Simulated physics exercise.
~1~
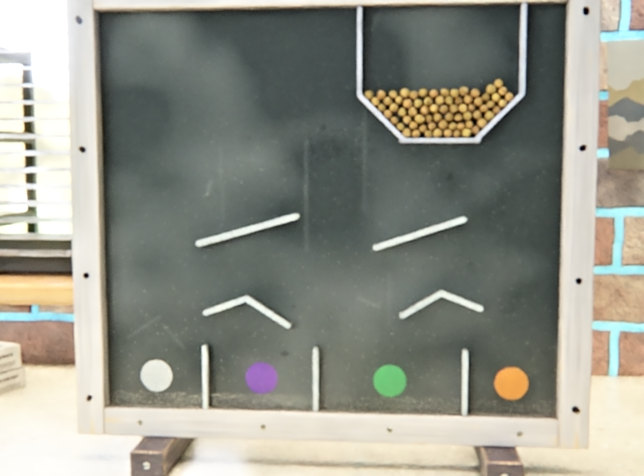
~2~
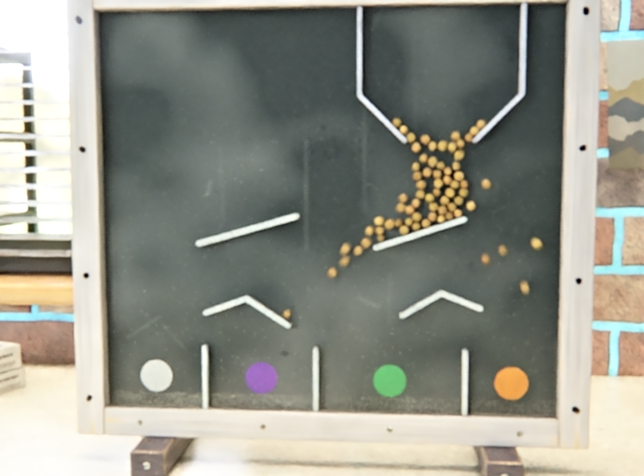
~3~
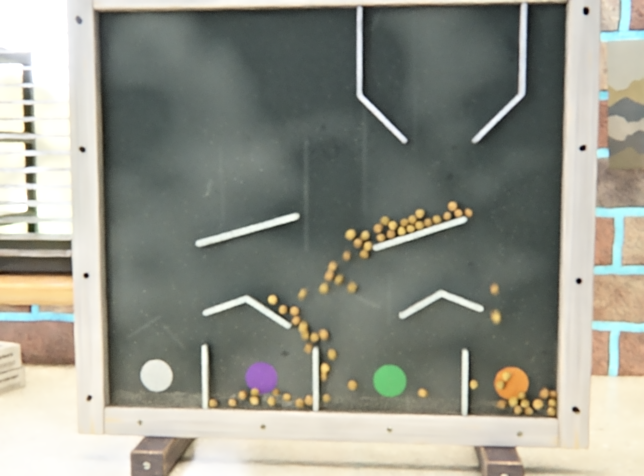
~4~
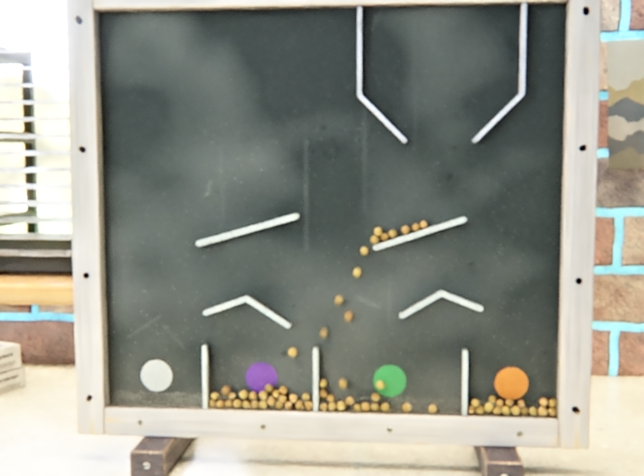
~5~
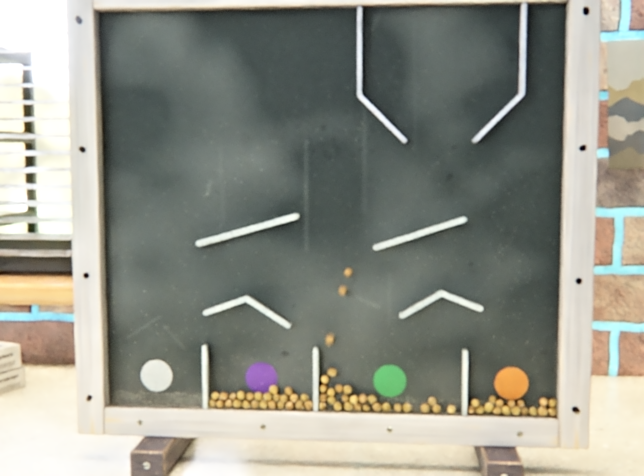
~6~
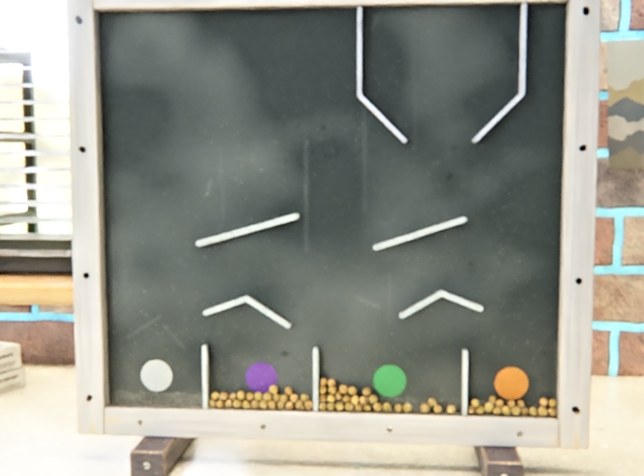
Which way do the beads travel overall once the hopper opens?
They move down, dropping from the hopper past the ledges and into the bins at the bottom of the board.
